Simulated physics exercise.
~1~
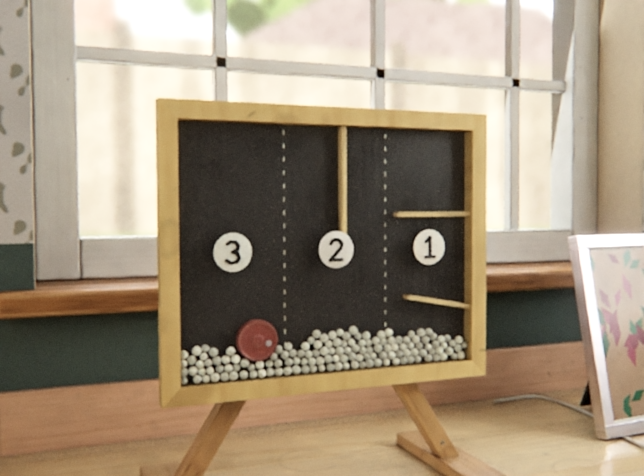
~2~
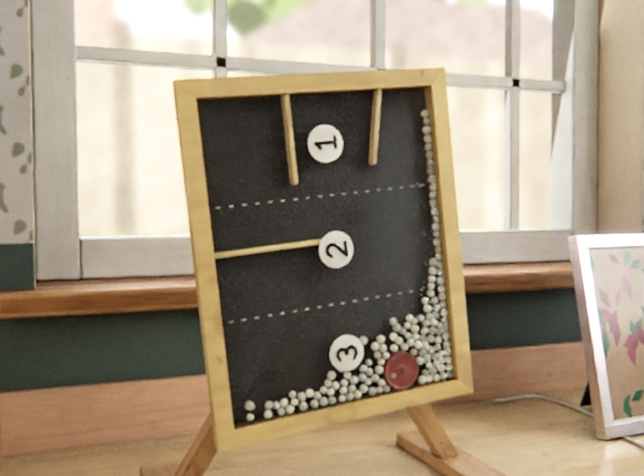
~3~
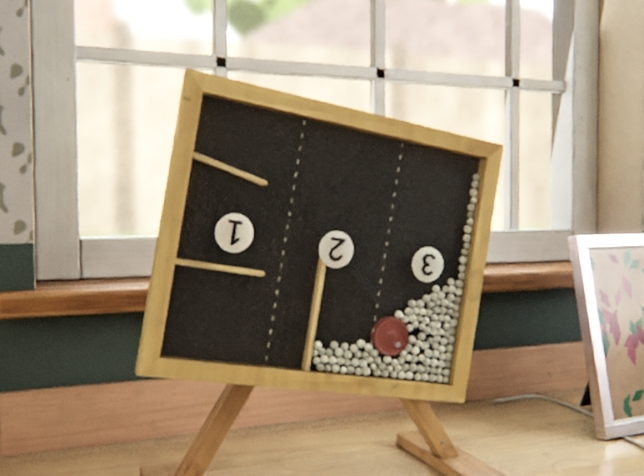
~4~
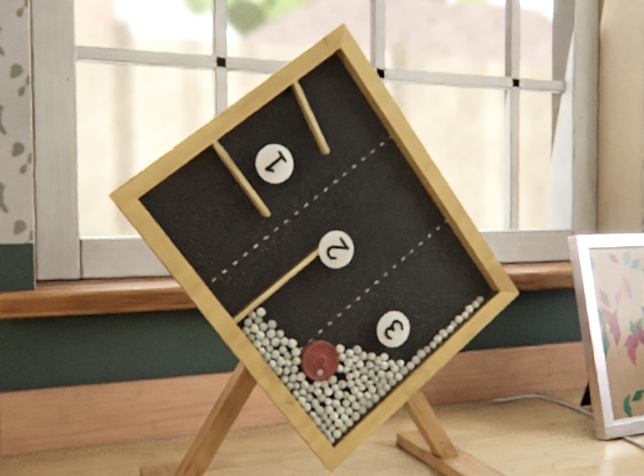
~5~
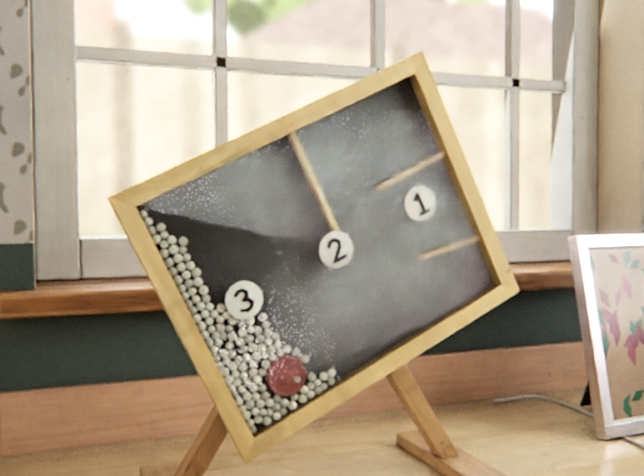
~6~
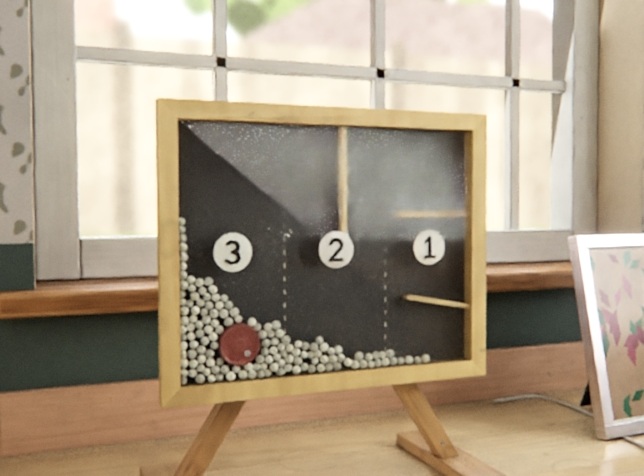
Framed case of small pale beads and a red disc rotating nearly upside down, then swinging back level, beads heaped at left.
